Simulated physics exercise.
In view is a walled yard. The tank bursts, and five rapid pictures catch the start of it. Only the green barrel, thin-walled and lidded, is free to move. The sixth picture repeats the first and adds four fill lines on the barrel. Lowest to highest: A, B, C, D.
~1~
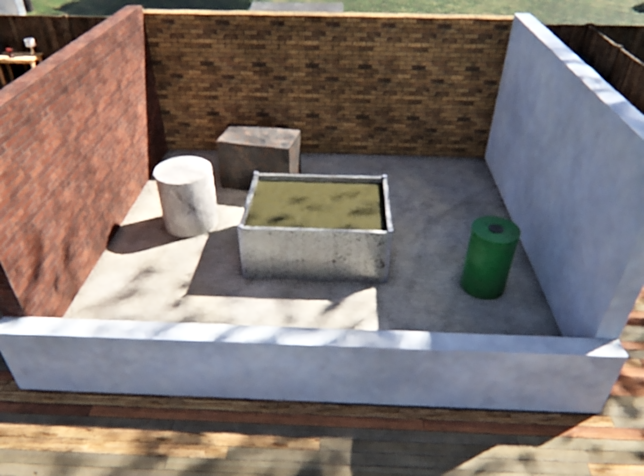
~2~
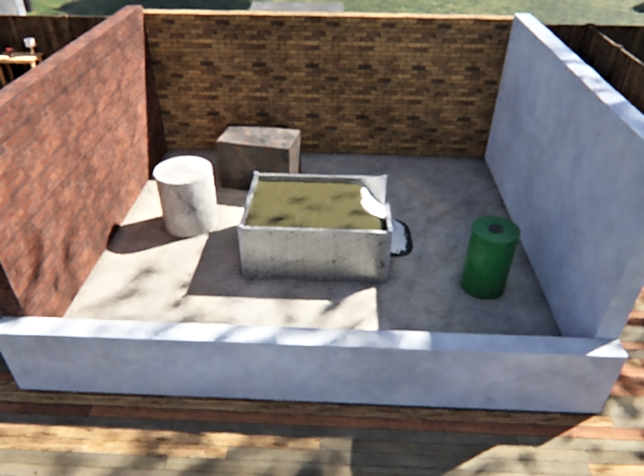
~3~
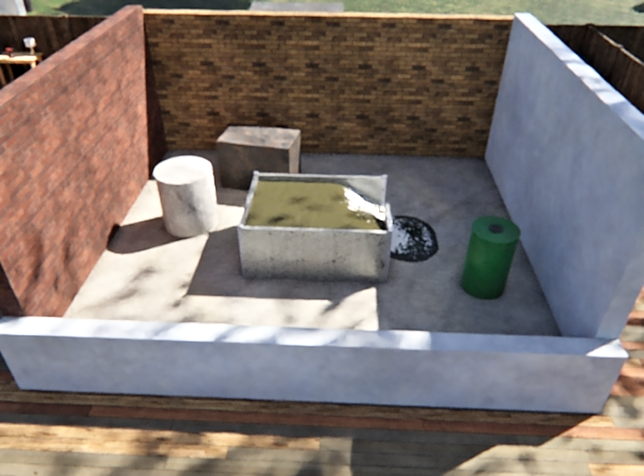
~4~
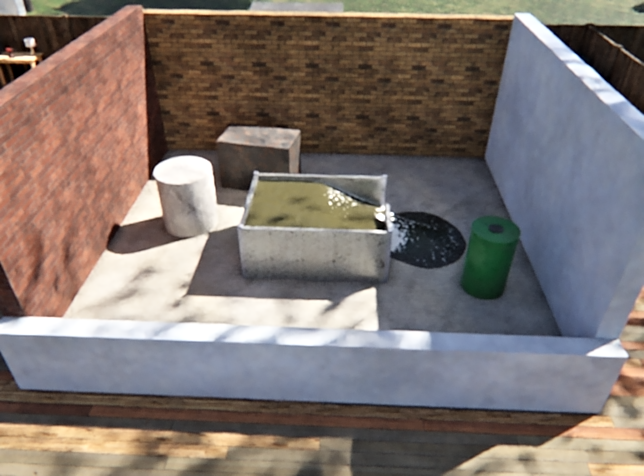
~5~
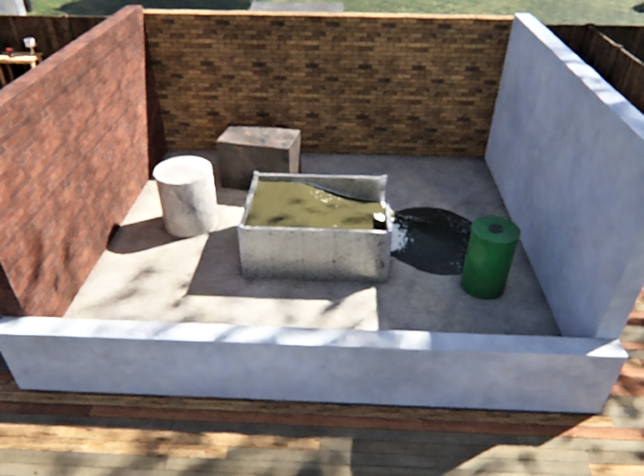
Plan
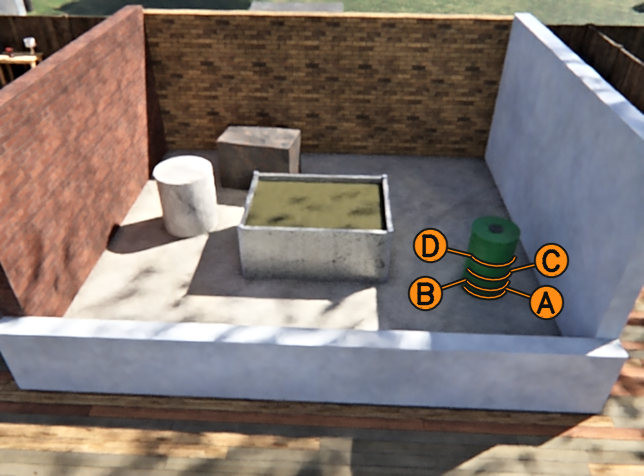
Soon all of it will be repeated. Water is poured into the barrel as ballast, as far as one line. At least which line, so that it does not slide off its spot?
It is B.
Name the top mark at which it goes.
That would be A.
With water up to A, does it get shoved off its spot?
Yes.
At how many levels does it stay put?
Three of the four.
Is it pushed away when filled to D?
No.
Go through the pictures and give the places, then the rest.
Lid of the green barrel at (496, 229); tank full, its middle at (318, 206), in the first picture.
In the second picture, 1 % of the ground wet, in view closest to the barrel at (403, 247).
In the third picture, 3 % of the ground wet, in view closest to the barrel at (422, 254).
In the fourth picture, 5 % of the ground wet, in view closest to the barrel at (450, 255).
Lid of the green barrel at (496, 229); 7 % of the ground wet, in view closest to the barrel at (458, 268), in the fifth picture.
On the marked copy, A at (488, 297); B at (490, 290); C at (492, 279); D at (496, 266); from the bottom up A, B, C, D.
With A, it is pushed about twice its own width away.
With B, it does not move.
With C, it does not move.
With D, it does not move.
